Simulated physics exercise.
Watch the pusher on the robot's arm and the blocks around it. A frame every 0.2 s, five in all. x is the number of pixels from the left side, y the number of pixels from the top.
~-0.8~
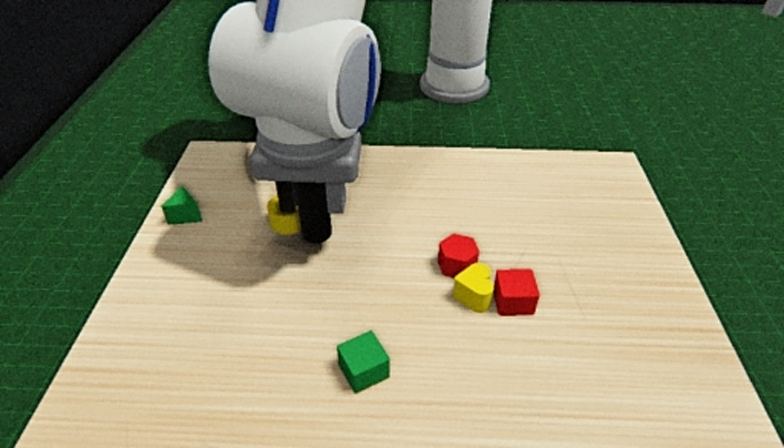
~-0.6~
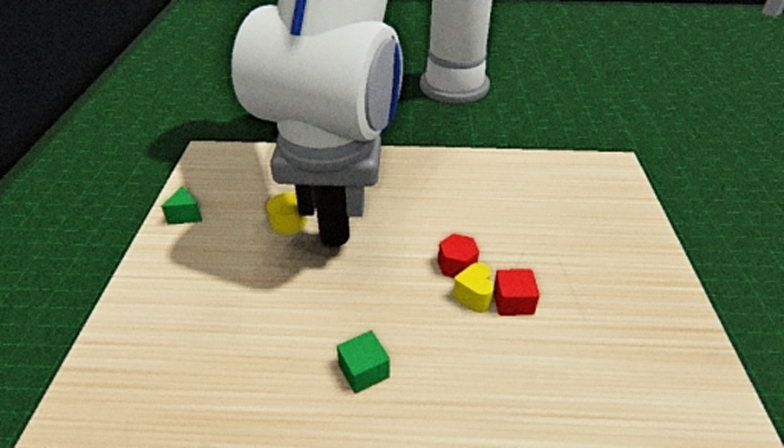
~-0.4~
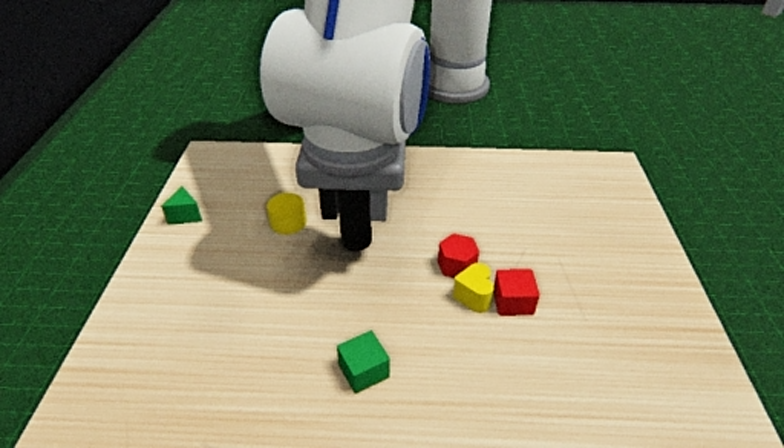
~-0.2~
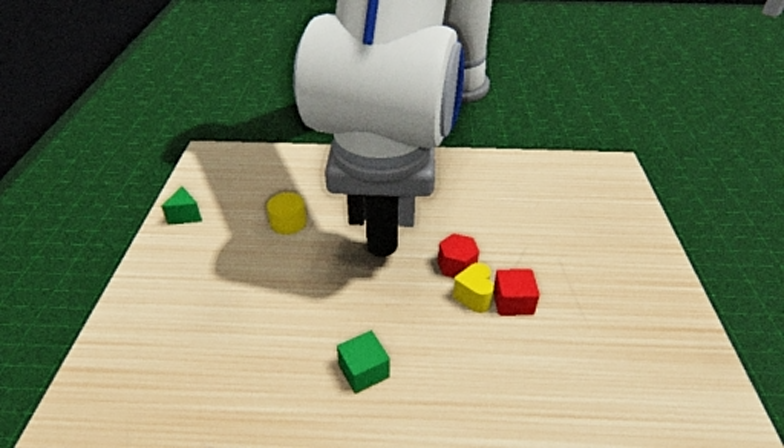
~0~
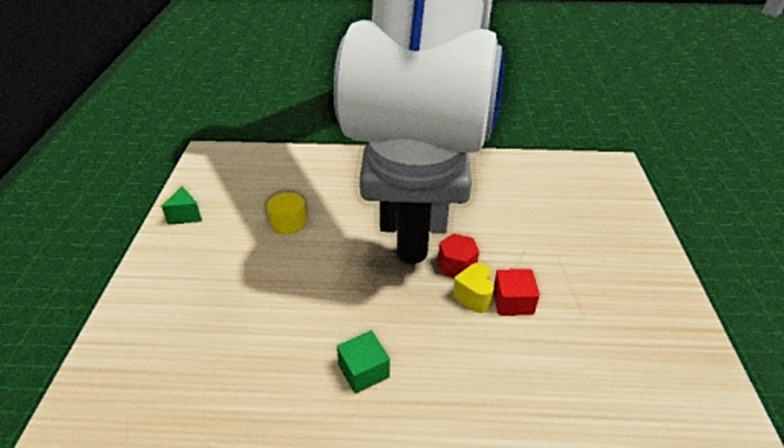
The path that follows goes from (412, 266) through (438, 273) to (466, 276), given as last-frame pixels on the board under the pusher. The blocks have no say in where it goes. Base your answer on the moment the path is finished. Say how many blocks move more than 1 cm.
That makes 1 block.
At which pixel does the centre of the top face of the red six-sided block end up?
That would be at about pixel (497, 245).
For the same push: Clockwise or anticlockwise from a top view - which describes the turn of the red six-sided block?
From overhead, anticlockwise.
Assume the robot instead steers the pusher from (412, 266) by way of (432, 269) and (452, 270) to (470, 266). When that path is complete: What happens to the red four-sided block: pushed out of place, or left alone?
It keeps its spot.
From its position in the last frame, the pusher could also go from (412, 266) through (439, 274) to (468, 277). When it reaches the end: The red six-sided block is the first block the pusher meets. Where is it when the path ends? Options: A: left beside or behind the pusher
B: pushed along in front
Letter B.
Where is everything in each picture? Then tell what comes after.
The first frame shows pusher's lower end at (317, 234); red six-sided block at (459, 246); yellow heart-shaped block at (477, 278); red four-sided block at (518, 282).
The second frame shows pusher at (335, 237); blocks still.
The third frame shows pusher at (357, 241); blocks still.
The fourth frame shows pusher at (382, 246); blocks still.
The fifth frame shows pusher at (412, 253); red six-sided block at (459, 246); yellow heart-shaped block at (477, 278); red four-sided block at (518, 282).
The first path, step by step. Halfway along, pusher at (440, 260); red six-sided block at (473, 247).
At the end, pusher at (467, 263); red six-sided block at (497, 245), turned 25° anticlockwise; yellow heart-shaped block at (481, 279), turned 15° clockwise; red four-sided block still.
